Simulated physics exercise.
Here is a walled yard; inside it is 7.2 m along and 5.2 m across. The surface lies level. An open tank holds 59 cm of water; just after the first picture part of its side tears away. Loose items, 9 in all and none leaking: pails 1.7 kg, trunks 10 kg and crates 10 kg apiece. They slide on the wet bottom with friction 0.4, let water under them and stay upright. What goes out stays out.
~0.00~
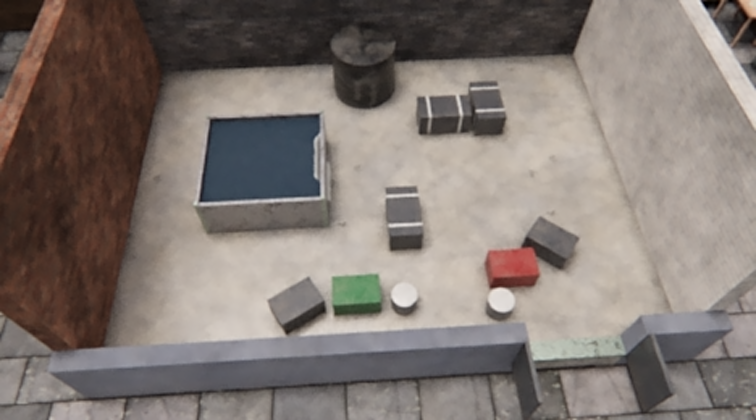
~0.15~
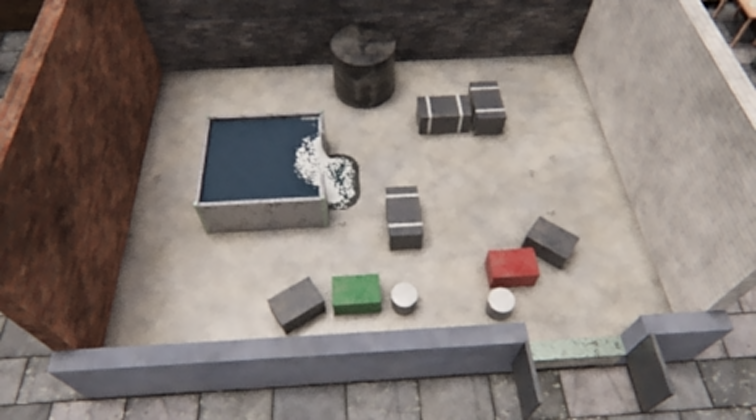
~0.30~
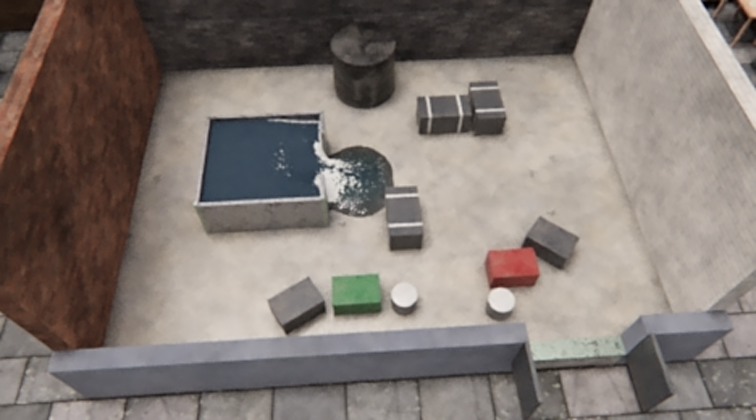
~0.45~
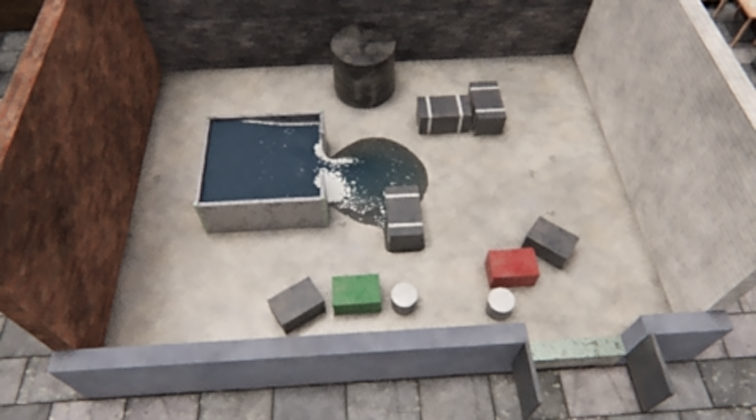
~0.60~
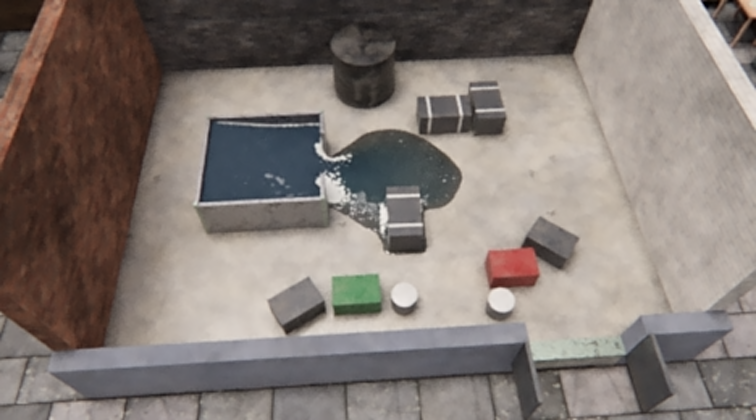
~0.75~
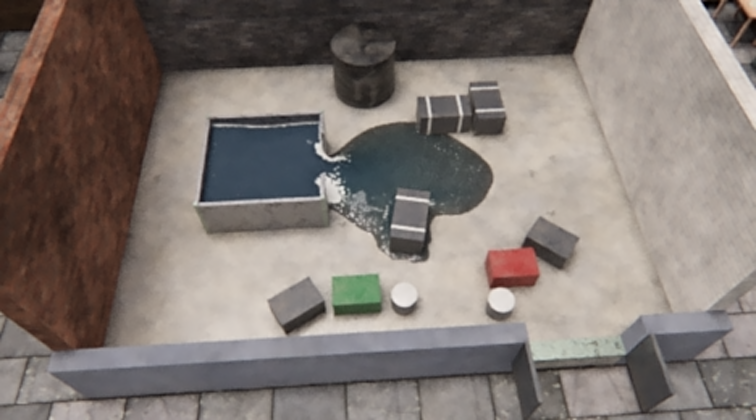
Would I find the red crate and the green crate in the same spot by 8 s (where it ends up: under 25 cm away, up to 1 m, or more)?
Red crate gets carried off; green crate stays put.
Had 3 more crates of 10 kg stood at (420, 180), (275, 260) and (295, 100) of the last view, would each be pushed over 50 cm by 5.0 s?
In turn: Past it, less, under.
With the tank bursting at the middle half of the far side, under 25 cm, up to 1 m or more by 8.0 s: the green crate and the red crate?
In that case the green crate moves a short way, the red crate holds its place.
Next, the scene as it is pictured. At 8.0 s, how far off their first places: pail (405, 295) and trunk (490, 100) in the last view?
In that order: 20 cm, 140 cm.
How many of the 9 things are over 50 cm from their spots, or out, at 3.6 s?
I count 6.
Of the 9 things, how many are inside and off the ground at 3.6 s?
I count 4.
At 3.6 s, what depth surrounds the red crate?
Roughly 3 cm.
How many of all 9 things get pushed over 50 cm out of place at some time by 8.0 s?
6 of them.
After 1.6 s the red crate is near (524, 268), 0.1 m from its start, aground; the green crate is near (356, 289), 0.0 m from its start, aground; 0 of 9 are out; 1 afloat.
After 3.6 s the red crate is near (596, 332), 1.3 m from its start, aground; the green crate is near (356, 289), 0.0 m from its start, aground; 1 of 9 are out; 4 afloat.
After 5.6 s the red crate has gone out; the green crate is near (356, 289), 0.0 m from its start, aground; 2 of 9 are out; 4 afloat.
After 8.0 s the red crate has gone out; the green crate is near (356, 289), 0.0 m from its start, aground; 2 of 9 are out; 4 afloat.
